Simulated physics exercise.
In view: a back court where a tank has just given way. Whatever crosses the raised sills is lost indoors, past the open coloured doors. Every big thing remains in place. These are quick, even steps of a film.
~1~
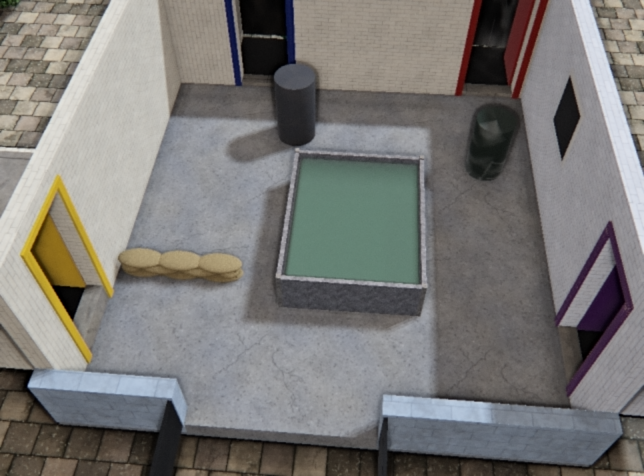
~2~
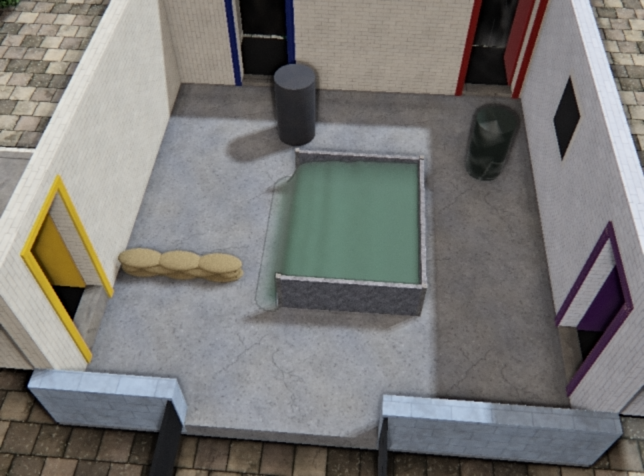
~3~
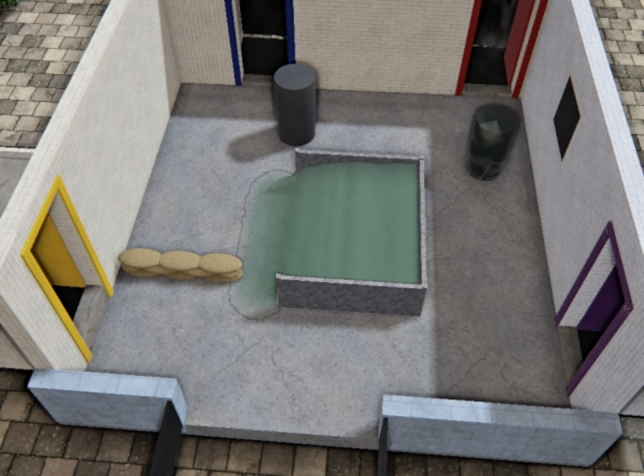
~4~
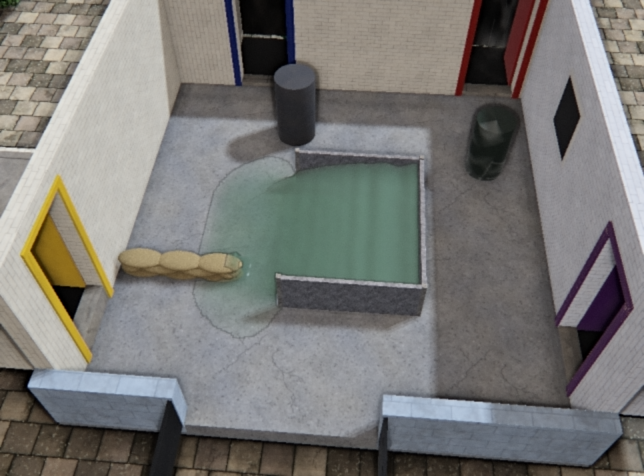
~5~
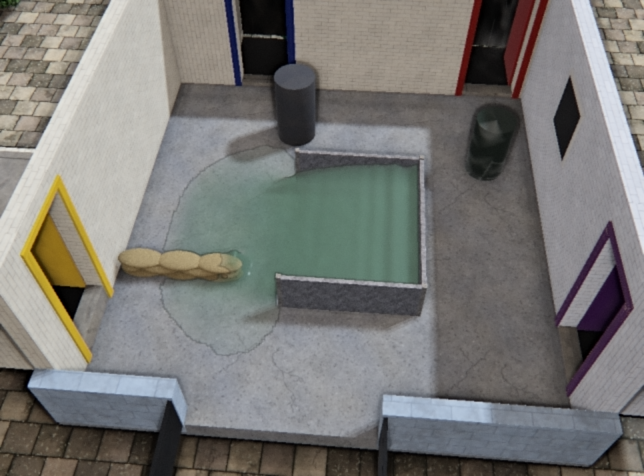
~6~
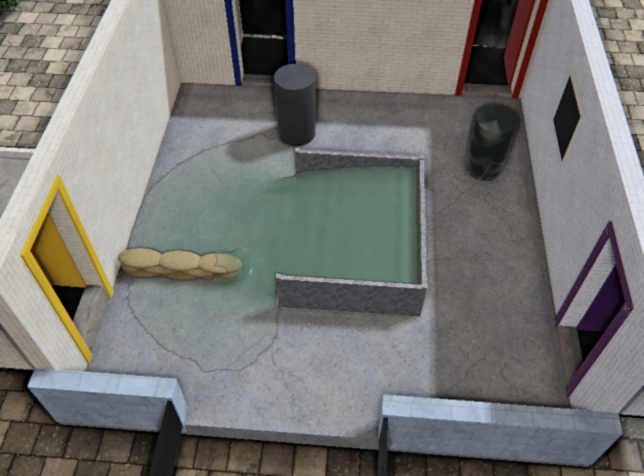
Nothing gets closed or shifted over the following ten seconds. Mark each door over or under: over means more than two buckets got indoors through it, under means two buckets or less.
Purple door - under, yellow door - under, blue door - over, red door - under.
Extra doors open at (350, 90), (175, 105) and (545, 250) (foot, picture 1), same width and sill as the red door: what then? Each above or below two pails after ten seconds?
Taking the new doors in the order given: The first comes up short, the second tops it, the third comes up short.
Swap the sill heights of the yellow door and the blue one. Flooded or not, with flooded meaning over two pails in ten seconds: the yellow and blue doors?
Lab note: Yellow door crosses the line; blue door doesn't reach it.
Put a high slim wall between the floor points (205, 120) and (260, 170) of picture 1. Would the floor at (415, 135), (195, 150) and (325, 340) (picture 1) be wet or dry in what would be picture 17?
Taking the points in the order given, they are high and dry, inundated and high and dry.
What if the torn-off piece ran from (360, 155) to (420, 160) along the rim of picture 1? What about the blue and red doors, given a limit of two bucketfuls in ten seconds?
One by one: The blue door holds, the red door is over.
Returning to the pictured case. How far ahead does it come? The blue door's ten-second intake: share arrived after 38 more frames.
About 85 per cent.
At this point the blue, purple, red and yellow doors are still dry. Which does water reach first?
That would be the yellow one, ahead of the rest.
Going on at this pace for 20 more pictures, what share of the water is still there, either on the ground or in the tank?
96 %.
A moment on, water covers 30 % of the floor; the purple door not reached, the yellow door wet at the sill, nothing in, the blue door not reached, the red door not reached.
Next, water covers 35 % of the floor; the purple door not reached, the yellow door wet at the sill, nothing in, the blue door not reached, the red door not reached.
Then, water covers 45 % of the floor; the purple door not reached, the yellow door wet at the sill, nothing in, the blue door under two buckets in, the red door not reached.
Later, water covers 80 % of the floor; the purple door not reached, the yellow door wet at the sill, nothing in, the blue door far over two buckets in, the red door wet at the sill, nothing in.
In the end, water covers 95 % of the floor; the purple door under two buckets in, the yellow door wet at the sill, nothing in, the blue door far over two buckets in, the red door under two buckets in.
